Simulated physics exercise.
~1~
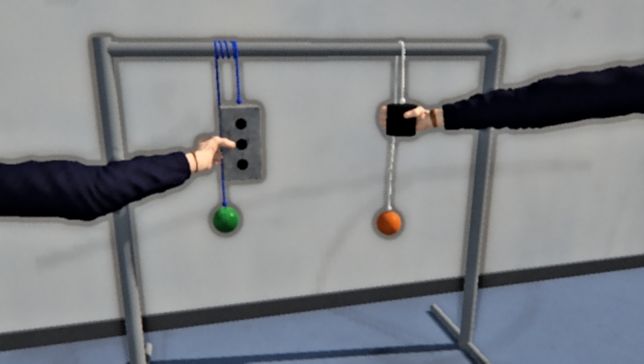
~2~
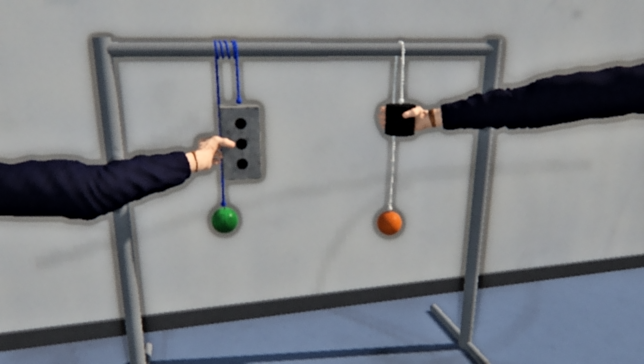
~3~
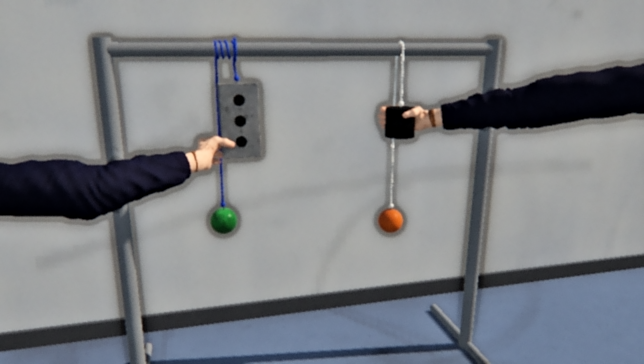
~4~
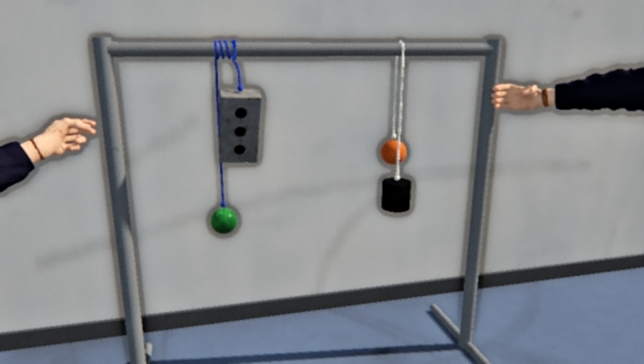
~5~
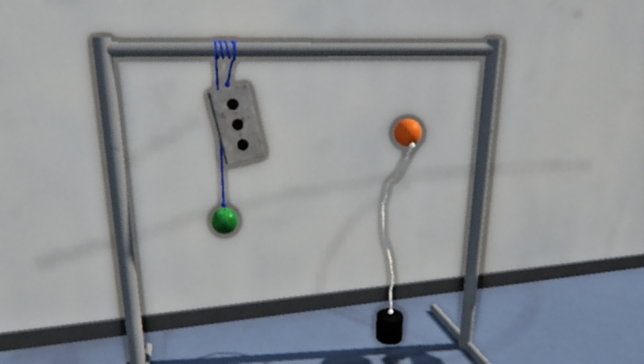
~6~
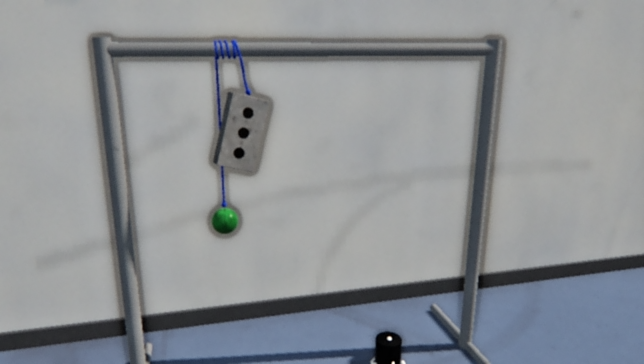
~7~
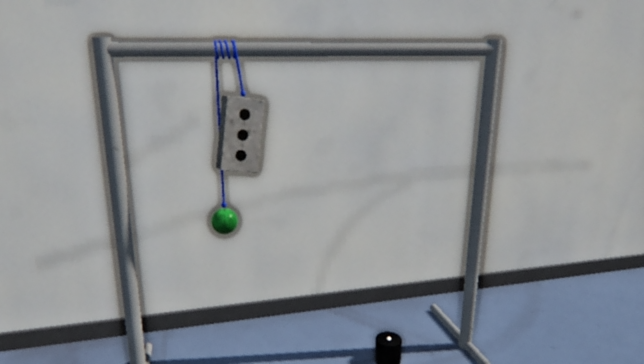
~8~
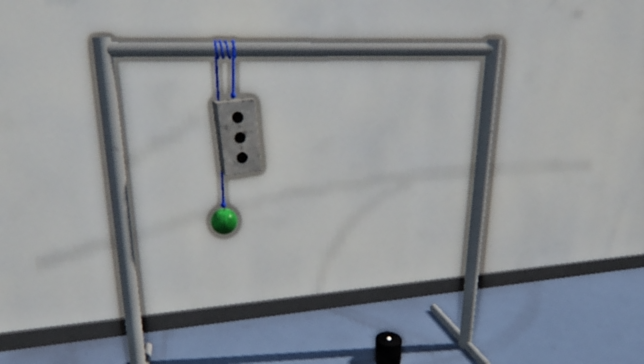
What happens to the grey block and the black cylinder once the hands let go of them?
The grey block stays hanging from the rail on its blue cord, while the black cylinder drops to the floor, pulling its white cord off the rail.
